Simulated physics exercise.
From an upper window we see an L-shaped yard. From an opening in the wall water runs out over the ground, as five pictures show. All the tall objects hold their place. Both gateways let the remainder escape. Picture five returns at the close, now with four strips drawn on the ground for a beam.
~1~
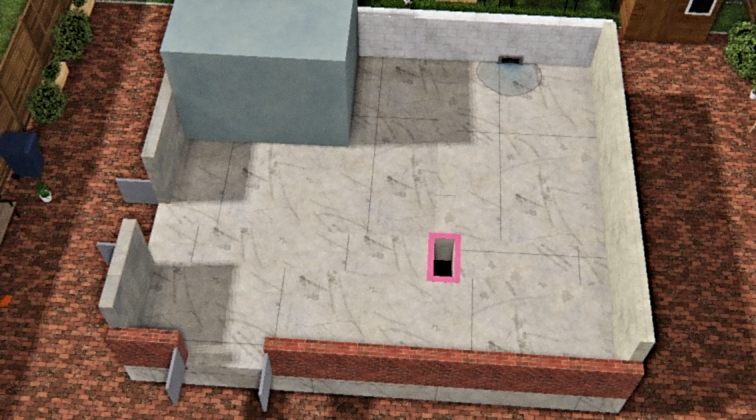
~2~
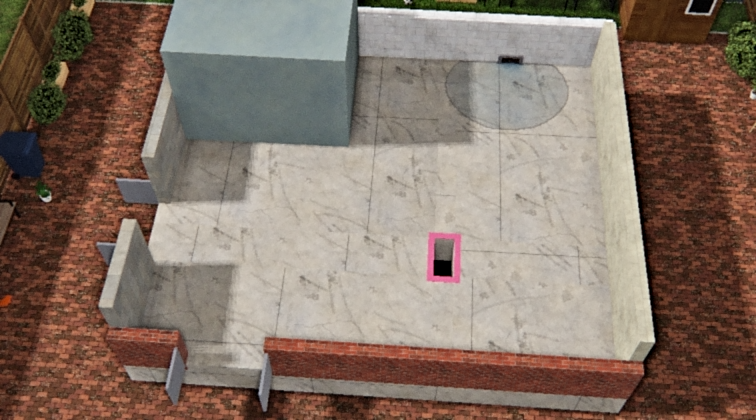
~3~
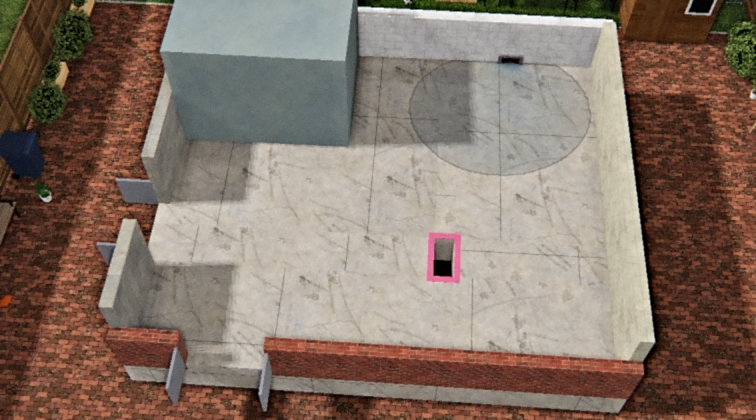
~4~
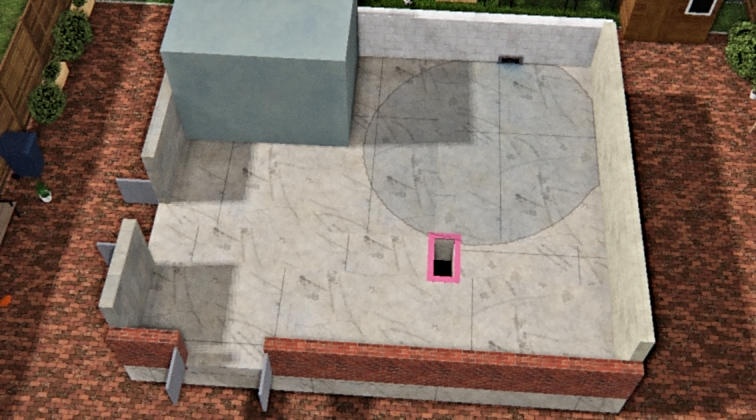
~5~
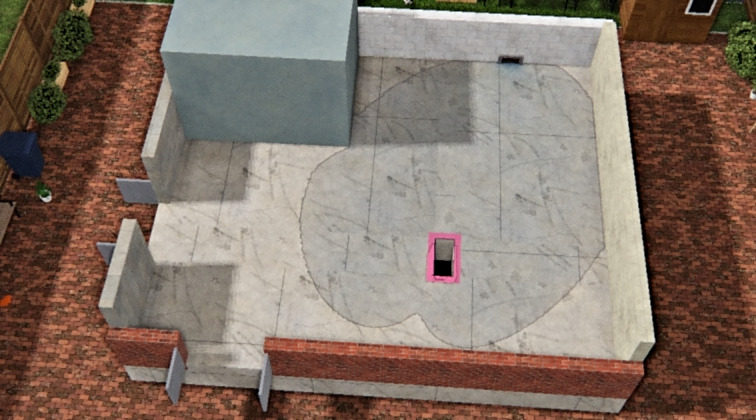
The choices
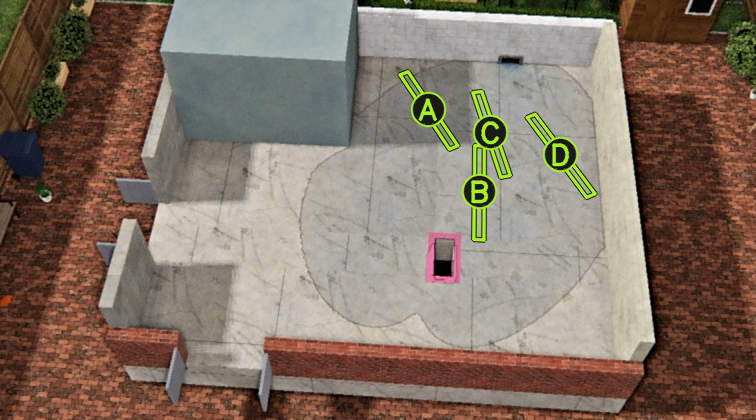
A thin sheet of water spreads from a small dark opening at the foot of the white back wall, growing from a little round patch into a broad grey stain that passes around a pink-edged drain. The pale, marble-patterned yard is seen from high above by a still camera. A blue-grey block fills its back left corner, open gates stand left and front, and red brick paving lies outside.
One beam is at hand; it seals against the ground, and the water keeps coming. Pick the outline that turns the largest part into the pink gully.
Position A does it best.
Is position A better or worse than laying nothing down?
Position A is better.
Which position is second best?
Position D.
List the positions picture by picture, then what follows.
In the first frame, outfall at (511, 59); pink gully at (444, 257); open gate at (163, 234); open gate at (229, 355); front seen at (495, 88), 2 % of the ground wet; pink gully still dry.
In the second frame, front seen at (529, 126), 7 % of the ground wet; pink gully still dry.
In the third frame, front seen at (446, 159), 17 % of the ground wet; pink gully still dry.
In the fourth frame, front seen at (444, 235), 32 % of the ground wet; pink gully still dry.
In the fifth frame, front seen at (332, 303), 54 % of the ground wet; pink gully taking water.
On the marked copy, A from (404, 73) to (453, 147); B from (478, 239) to (479, 145); C from (477, 92) to (505, 176); D from (531, 115) to (590, 195).
Choosing A, about 26 % of the stream goes into the pink gully, about 71 % out by the gates.
Choosing B, about 8 % of the stream goes into the pink gully, about 91 % out by the gates.
Choosing C, about 8 % of the stream goes into the pink gully, about 91 % out by the gates.
Choosing D, about 17 % of the stream goes into the pink gully, about 80 % out by the gates.
